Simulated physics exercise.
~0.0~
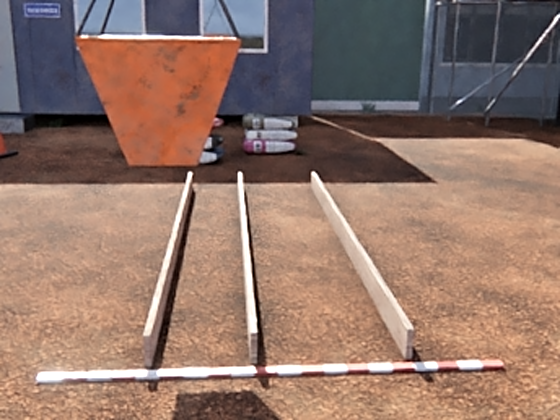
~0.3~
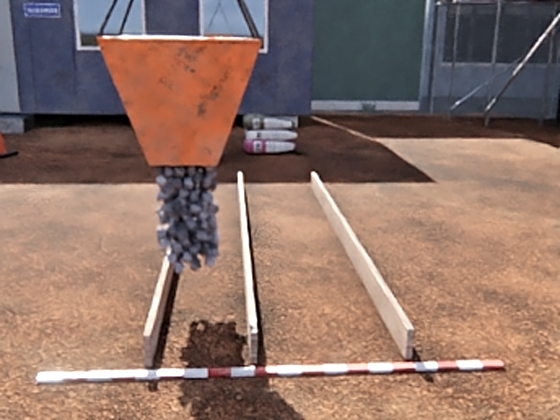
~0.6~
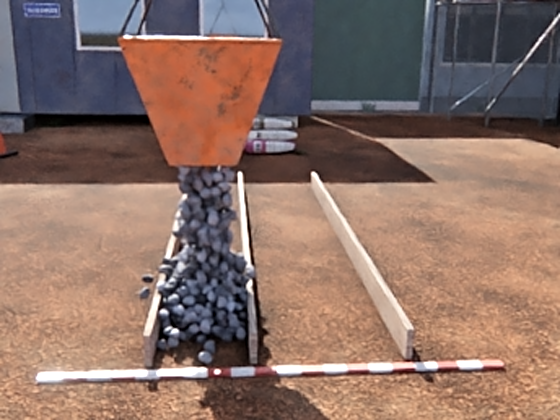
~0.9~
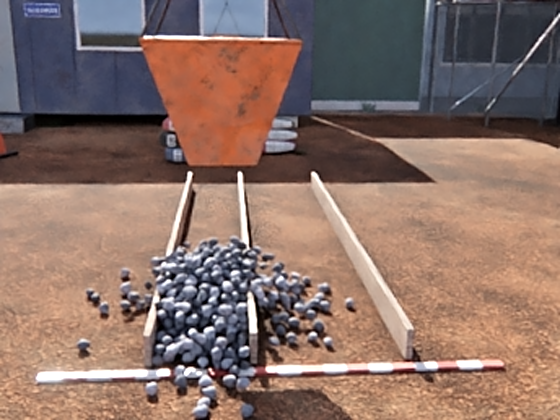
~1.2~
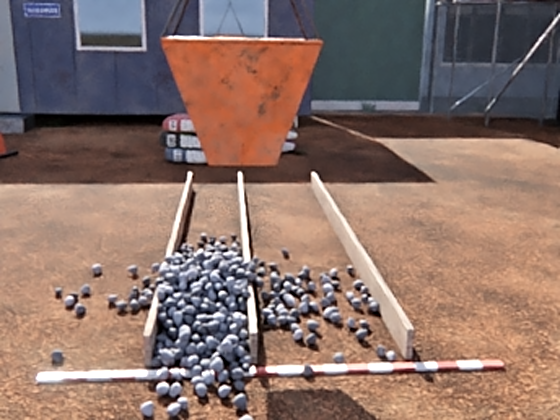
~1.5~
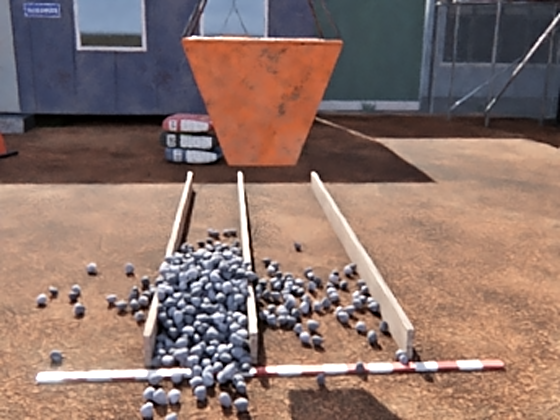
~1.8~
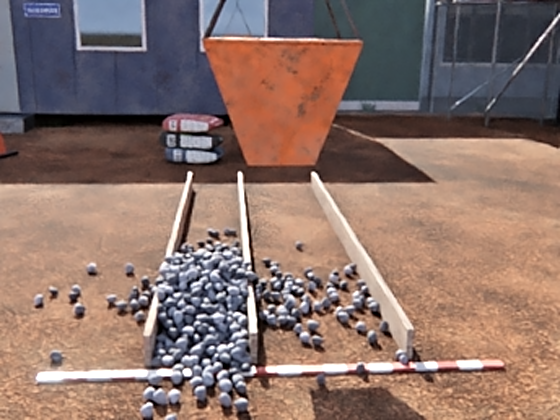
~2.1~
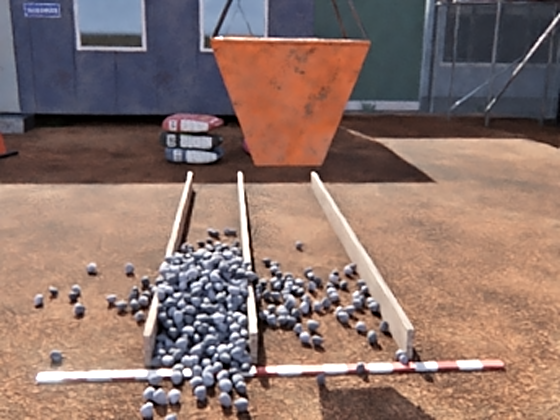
An orange hopper drifts right, dropping grey cobbles that settle mostly in the left bay.
